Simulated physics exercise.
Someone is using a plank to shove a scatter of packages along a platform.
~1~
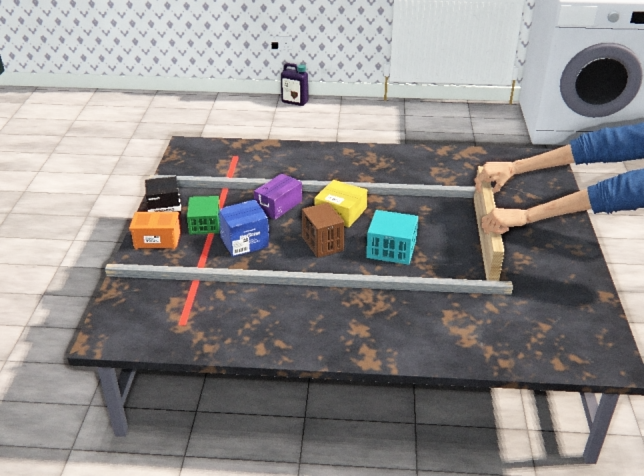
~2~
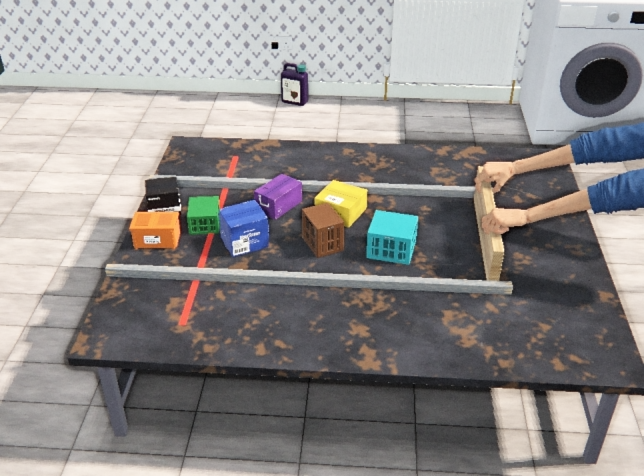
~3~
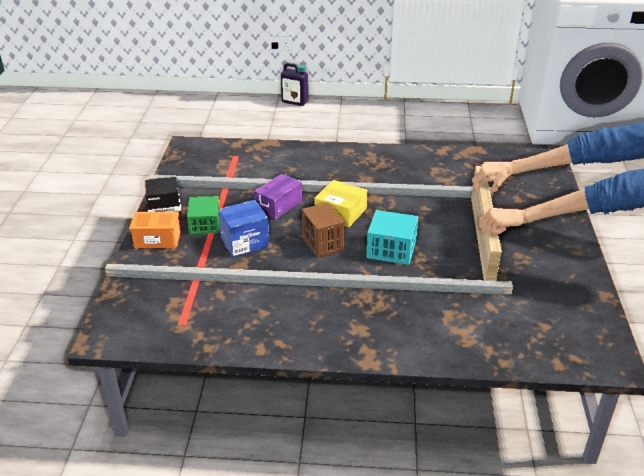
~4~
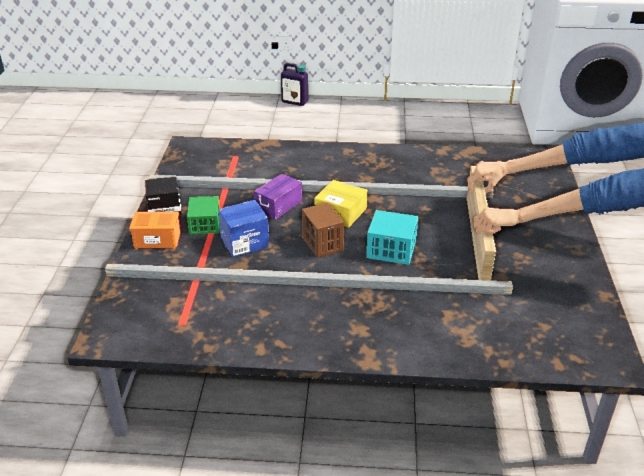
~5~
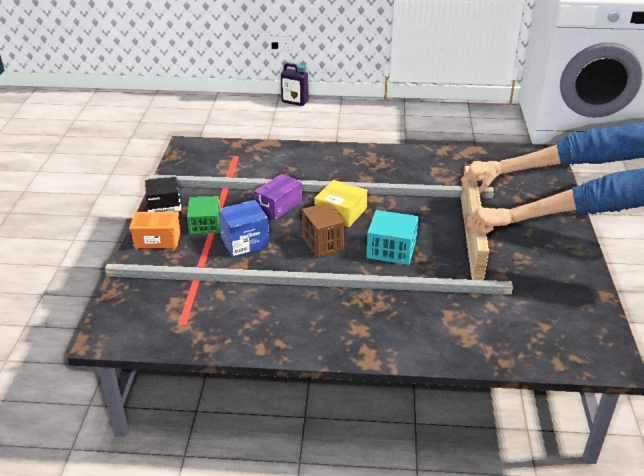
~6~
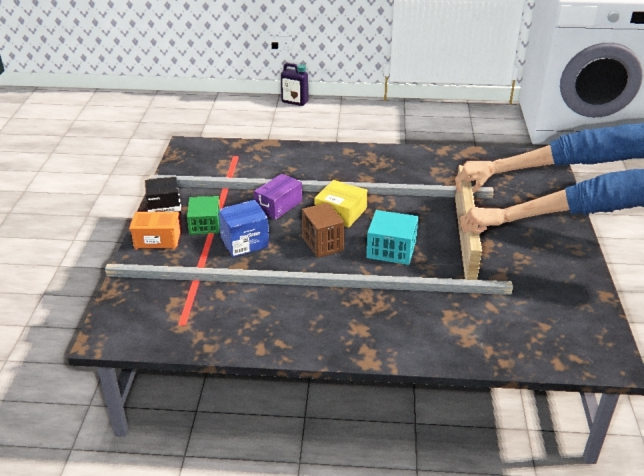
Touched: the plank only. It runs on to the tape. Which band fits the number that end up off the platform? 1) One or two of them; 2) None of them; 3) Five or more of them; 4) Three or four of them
(4) Three or four of them.
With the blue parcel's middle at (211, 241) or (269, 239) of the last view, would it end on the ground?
It keeps its place, then keeps its place.
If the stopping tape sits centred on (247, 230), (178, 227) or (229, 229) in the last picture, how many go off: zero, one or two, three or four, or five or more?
Going through the places as listed, I'd say one to two, then five or more, then either one or two.
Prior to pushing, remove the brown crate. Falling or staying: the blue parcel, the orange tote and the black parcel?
The blue parcel does not fall, the orange tote falls, the black parcel tumbles off.
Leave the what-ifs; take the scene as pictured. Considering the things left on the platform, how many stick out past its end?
It's 1.
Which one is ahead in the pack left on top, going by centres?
It's the green crate.
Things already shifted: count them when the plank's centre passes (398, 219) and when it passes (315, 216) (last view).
Answer - first 1, then 5.
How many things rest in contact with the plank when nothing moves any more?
I count 2 of them.
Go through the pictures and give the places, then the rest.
The first frame shows black parcel (163, 197); orange tote (156, 231); green crate (204, 215); plank (487, 223); tape (213, 228).
The second frame shows orange tote (156, 231); plank (487, 223).
The third frame shows green crate (204, 215); yellow parcel (341, 203).
The fourth frame shows black parcel (163, 197); turquoise crate (392, 237).
The fifth frame shows orange tote (156, 231); purple parcel (278, 196).
The sixth frame shows black parcel (163, 197); orange tote (156, 231); green crate (204, 215); plank (467, 222); tape (213, 228).
A little later, none off yet; black parcel at rest near (163, 197); orange tote at rest near (156, 231); green crate at rest near (204, 215).
When it is over, the number that fall off is three or four; down, blue parcel, orange tote and black parcel.
